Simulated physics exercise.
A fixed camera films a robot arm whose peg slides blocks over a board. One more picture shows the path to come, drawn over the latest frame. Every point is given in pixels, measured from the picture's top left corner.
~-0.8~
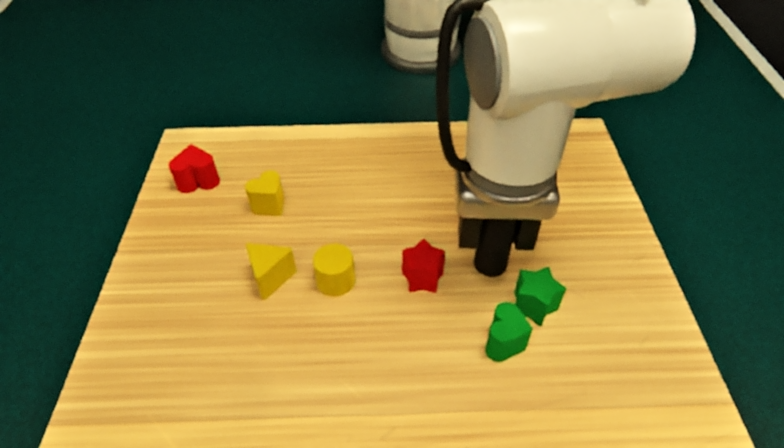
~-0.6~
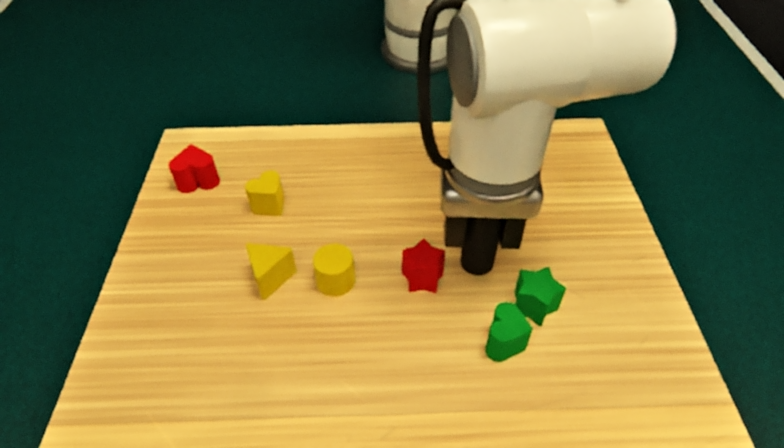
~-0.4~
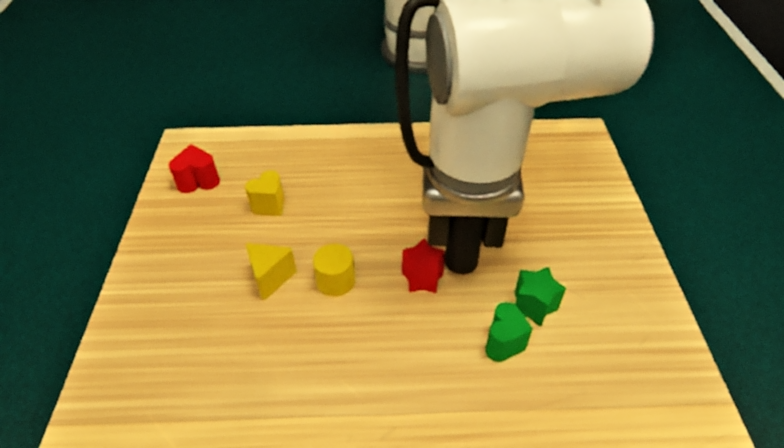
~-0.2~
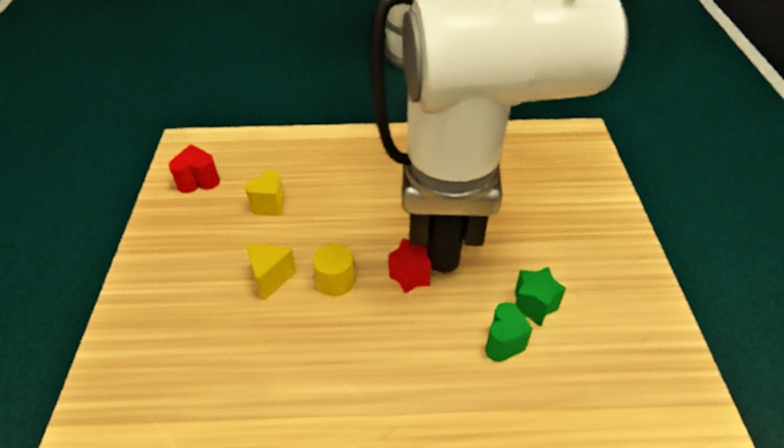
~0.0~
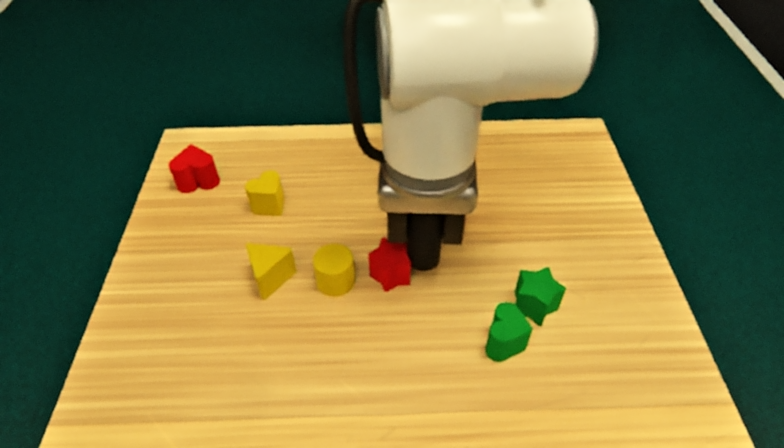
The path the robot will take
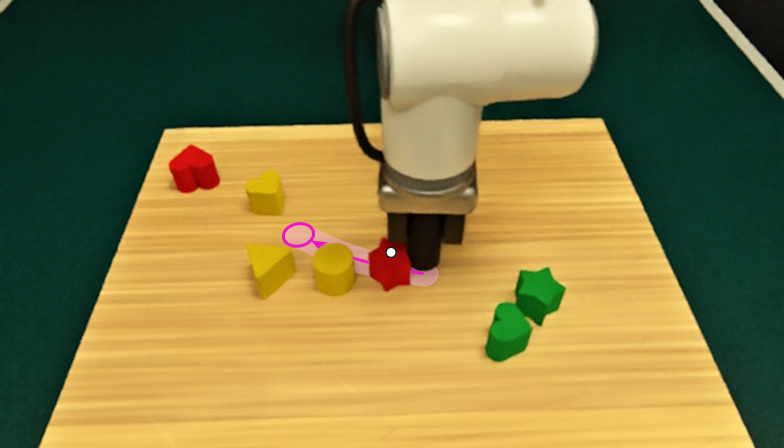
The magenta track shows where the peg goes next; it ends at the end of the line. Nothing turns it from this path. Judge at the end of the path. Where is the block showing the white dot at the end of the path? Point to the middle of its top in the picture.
The top centre is at (291, 239).
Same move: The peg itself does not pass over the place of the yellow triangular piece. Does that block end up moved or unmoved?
It will be nudged away from its spot.
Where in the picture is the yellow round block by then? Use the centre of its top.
For the centre of its top, I'd go with (287, 271).
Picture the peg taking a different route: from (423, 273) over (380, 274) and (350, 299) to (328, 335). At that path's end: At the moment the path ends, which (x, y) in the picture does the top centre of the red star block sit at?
In the picture, it is at (323, 261).
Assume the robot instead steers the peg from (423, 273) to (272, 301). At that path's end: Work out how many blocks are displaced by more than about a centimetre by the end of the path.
Moved: More than two.
Drawn move, from (423, 273) through (377, 265) and (335, 252) to (299, 235); the dot is on the red star block.
On the path given first. One third of the way, peg at (376, 250); yellow round block at (307, 261); red star block at (343, 245).
Two thirds of the way, peg at (333, 237); yellow triangular piece at (260, 255); yellow round block at (288, 270); red star block at (304, 243), turned 35° anticlockwise.
At the end, peg at (296, 220); yellow heart block still; yellow triangular piece at (252, 258), turned 10° anticlockwise; yellow round block at (287, 271); red star block at (291, 239), turned 70° anticlockwise.
